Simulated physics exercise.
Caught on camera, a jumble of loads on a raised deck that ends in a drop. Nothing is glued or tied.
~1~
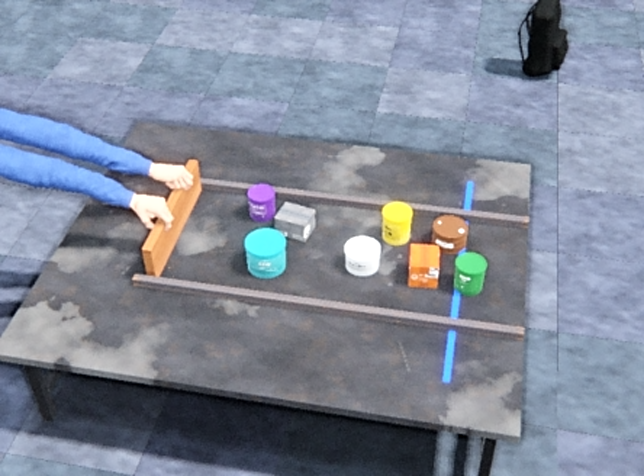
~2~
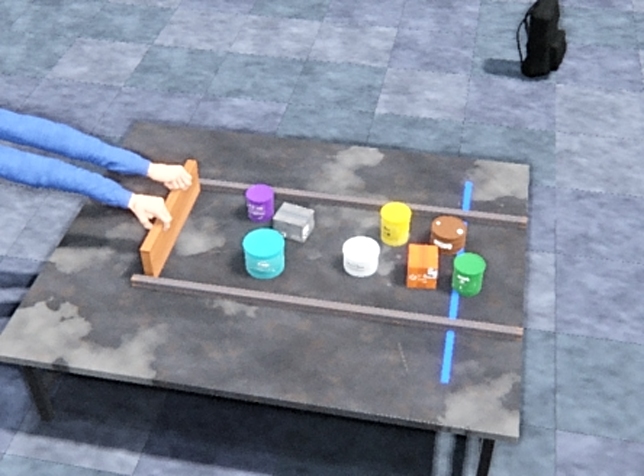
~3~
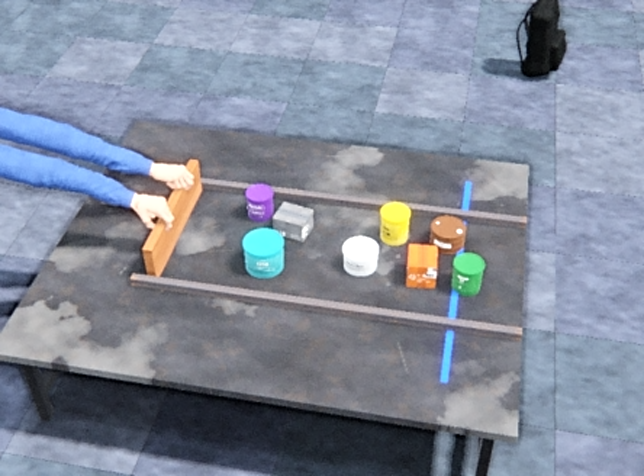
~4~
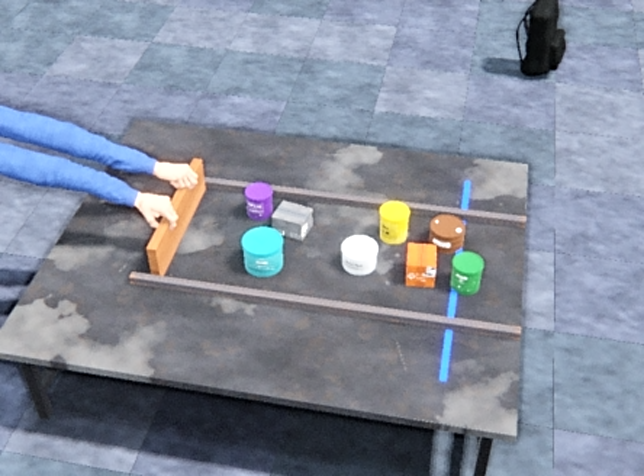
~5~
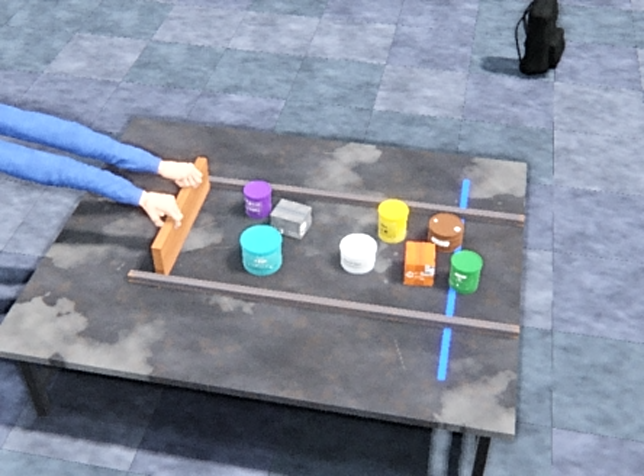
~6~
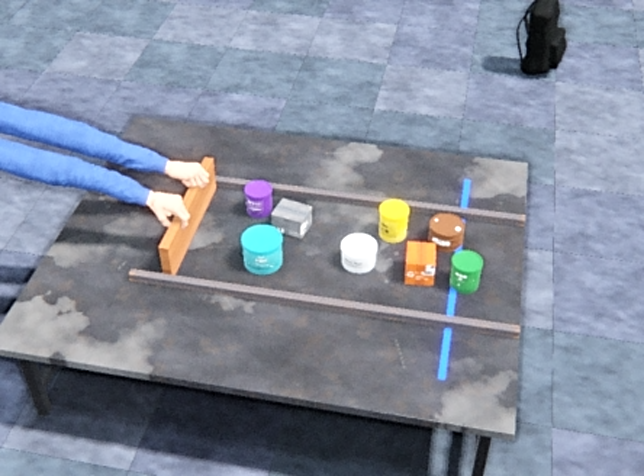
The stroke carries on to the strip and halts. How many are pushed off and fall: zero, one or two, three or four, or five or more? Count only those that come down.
Outcome: The number that fall off is one or two.
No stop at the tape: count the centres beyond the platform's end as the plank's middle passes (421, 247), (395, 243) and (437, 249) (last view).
In that order 0, 0 and 0.
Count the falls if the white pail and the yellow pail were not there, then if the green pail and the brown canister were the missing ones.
The counts: 1 and 0.
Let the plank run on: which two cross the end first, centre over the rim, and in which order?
They are the brown canister, the orange parcel.
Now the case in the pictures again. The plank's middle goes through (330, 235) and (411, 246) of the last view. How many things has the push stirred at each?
By then 4, and 8.
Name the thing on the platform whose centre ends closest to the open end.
Foremost is the green pail.
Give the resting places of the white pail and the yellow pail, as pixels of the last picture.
First (503, 262), then (496, 234).
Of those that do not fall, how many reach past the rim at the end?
It comes to 2.
Soon after, none off yet; green pail at rest near (466, 273); brown canister at rest near (446, 232); orange parcel at rest near (420, 264).
After that, none off yet; green pail at rest near (466, 273); brown canister at rest near (446, 232); orange parcel displaced a little near (435, 268).
In the end, the number that fall off is one or two; gone, brown canister.
